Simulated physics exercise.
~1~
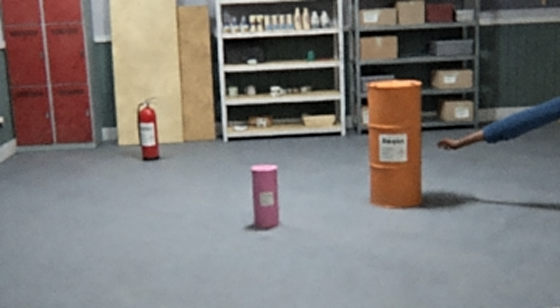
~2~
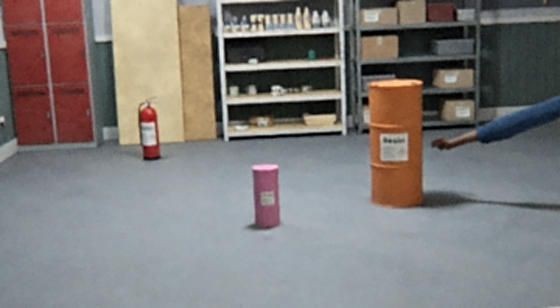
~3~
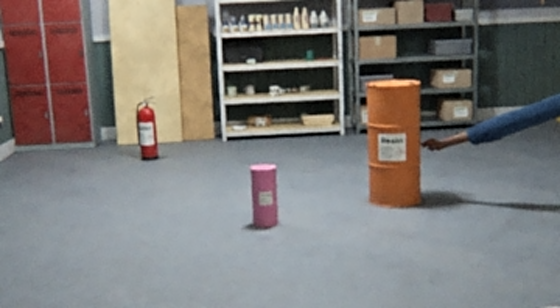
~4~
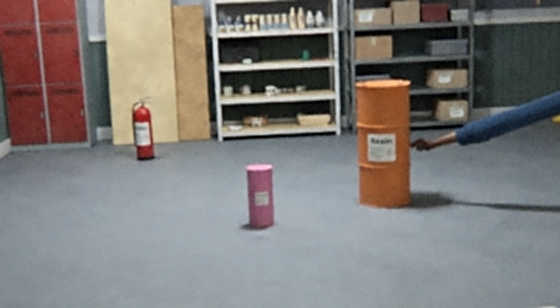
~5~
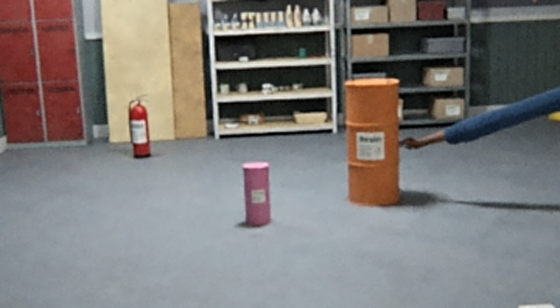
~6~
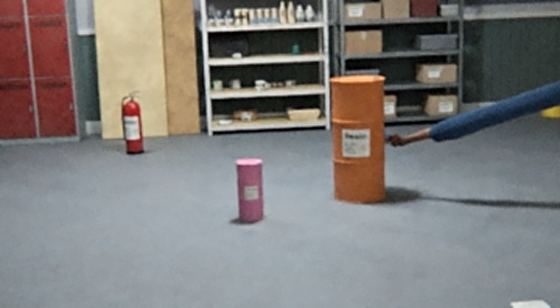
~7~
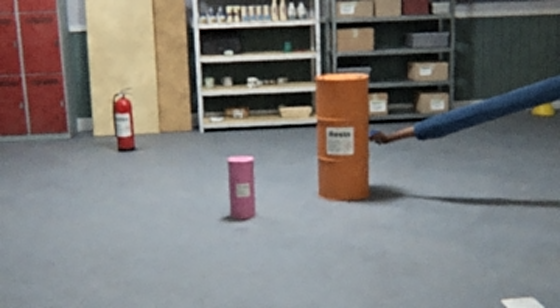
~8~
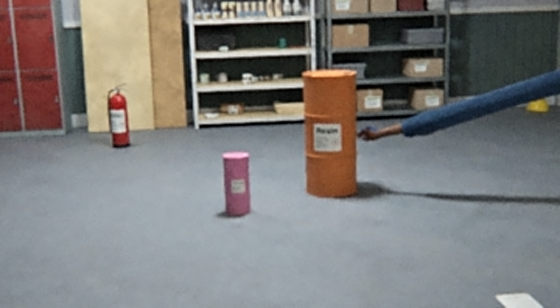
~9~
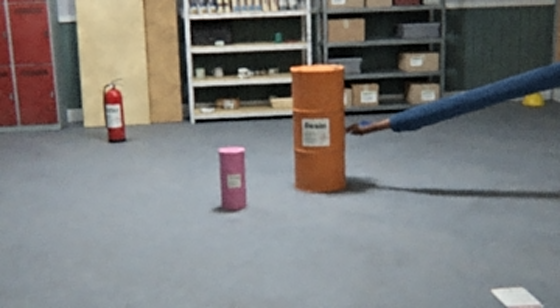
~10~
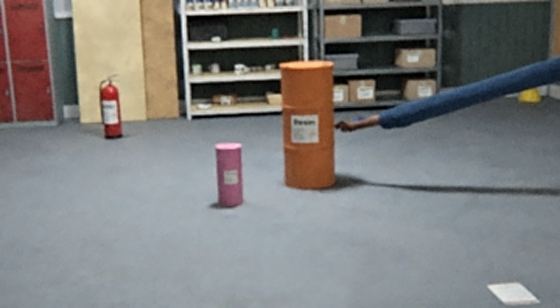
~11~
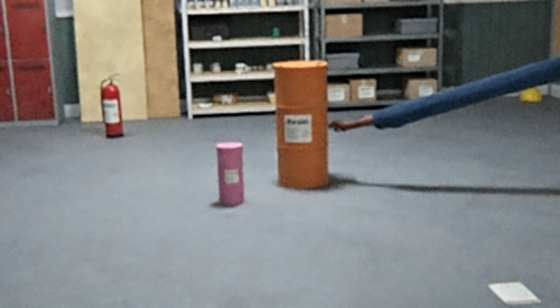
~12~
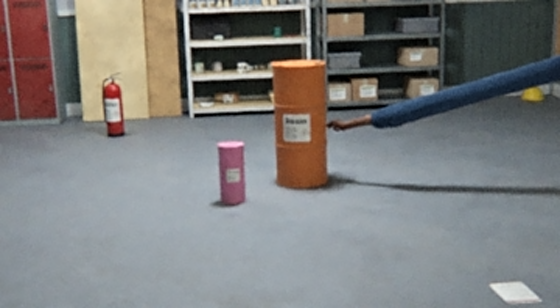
At first, a tall orange drum and a smaller pink canister stand apart on a grey floor, with red lockers, a fire extinguisher and stocked shelves behind them. An outstretched arm in a blue sleeve reaches in from the right, its fingertip closing on the drum's side. The finger meets the drum and pushes it slowly to the left, while the view drifts right. The drum slides upright across the floor, narrowing the gap to the canister, which stays put. Finally the push stops, and the drum is left standing near the untouched canister, the hand still beside it.
